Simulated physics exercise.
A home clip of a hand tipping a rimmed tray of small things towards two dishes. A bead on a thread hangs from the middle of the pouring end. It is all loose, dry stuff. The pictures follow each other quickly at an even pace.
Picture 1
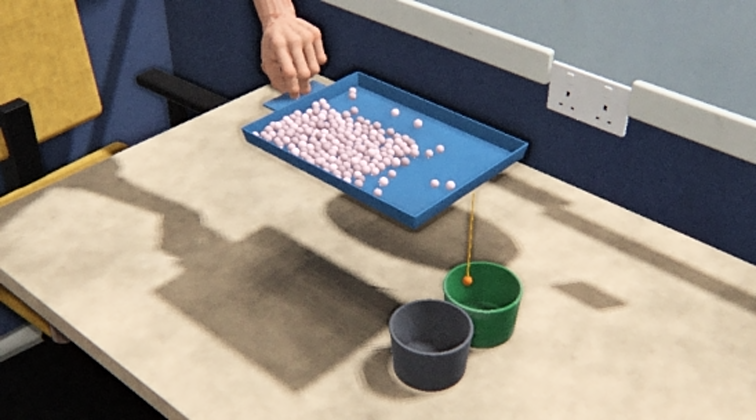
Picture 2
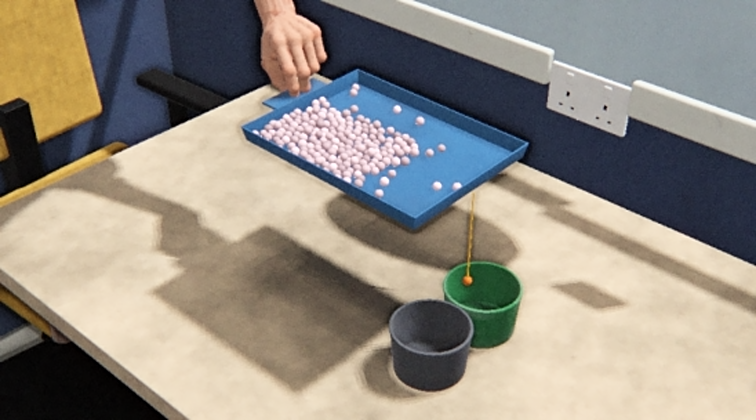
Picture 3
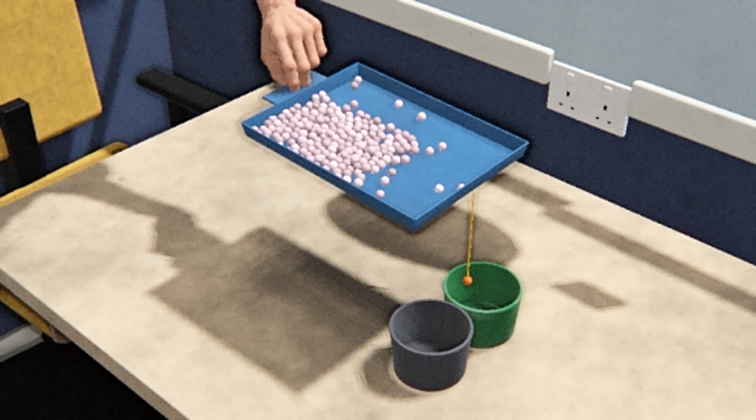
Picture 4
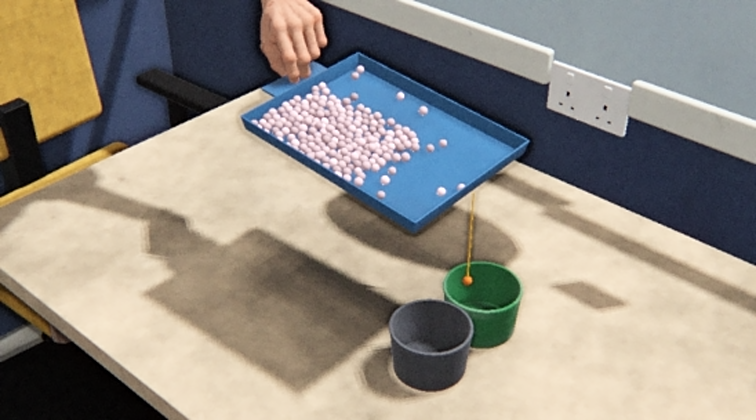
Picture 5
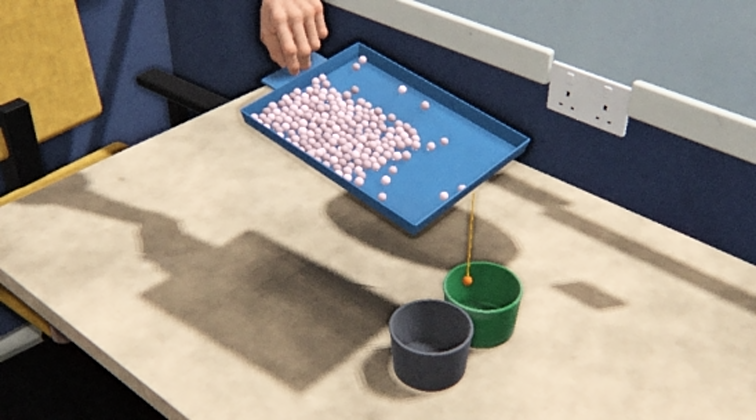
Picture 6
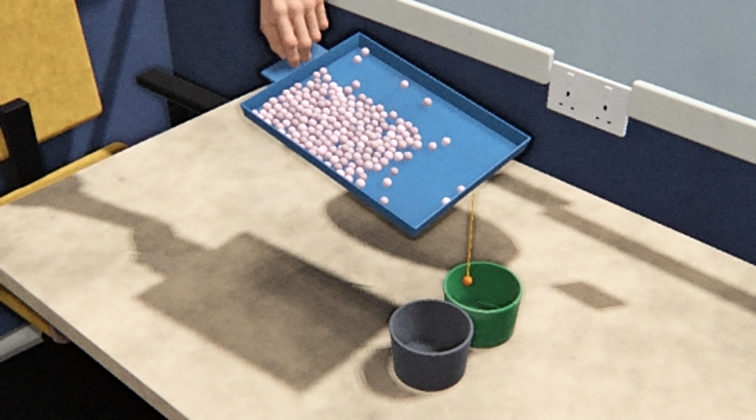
Above a pale table, a hand steadily tilts a blue tray of small pinkish-white balls.
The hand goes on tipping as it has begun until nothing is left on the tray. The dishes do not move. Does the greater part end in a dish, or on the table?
In the dishes lies more than half of it.
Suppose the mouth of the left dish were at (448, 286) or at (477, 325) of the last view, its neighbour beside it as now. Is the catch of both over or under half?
First not half, then the smaller part.
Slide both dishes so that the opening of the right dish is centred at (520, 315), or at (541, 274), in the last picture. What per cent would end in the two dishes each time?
The first gives 10 %, the second 0 %.
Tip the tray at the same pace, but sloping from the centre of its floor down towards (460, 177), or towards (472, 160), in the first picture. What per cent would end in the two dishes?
Near 10 % and 10 %.
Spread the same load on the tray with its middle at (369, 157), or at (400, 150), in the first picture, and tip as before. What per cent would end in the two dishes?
Near 70 % and 80 %.
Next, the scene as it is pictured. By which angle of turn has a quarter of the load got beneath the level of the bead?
Around 75° of tilt.
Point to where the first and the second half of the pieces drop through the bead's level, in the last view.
First near (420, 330), later near (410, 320).
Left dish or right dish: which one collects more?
It is the dish on the left.
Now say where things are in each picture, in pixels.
Corners of the pouring end near (415, 214) and (524, 144), level; middle of the load near (335, 143), sugar pearls; left dish near (462, 361); right dish near (512, 319); bead on its thread near (467, 281), in the first frame.
Corners of the pouring end near (415, 215) and (524, 143), level; middle of the load near (335, 142), in the second frame.
Corners of the pouring end near (415, 216) and (524, 142), tipped barely, lowest at the left corner; middle of the load near (335, 139), in the third frame.
Corners of the pouring end near (415, 219) and (525, 141), tipped a little, lowest at the left corner; middle of the load near (335, 134), a little on the move, in the fourth frame.
Corners of the pouring end near (415, 222) and (525, 139), tipped a little, lowest at the left corner; middle of the load near (336, 130), a little on the move, in the fifth frame.
Corners of the pouring end near (415, 225) and (526, 138), tipped a little, lowest at the left corner; middle of the load near (337, 126), near a third on the move; left dish near (462, 361); right dish near (512, 319), in the sixth frame.
Shortly afterwards, tray tipped steeply; the bulk on the tray; only a few in the left dish; only a few outside both; a little in the air.
Next, tray tipped right over; a little on the tray; near two thirds in the left dish; near a quarter outside both; a little in the air.
Some moments later, tray tipped past a quarter turn; the bulk in the left dish; near a quarter outside both.
In the end, tray tipped past a quarter turn; the bulk in the left dish; none at all in the right dish; near a quarter outside both.
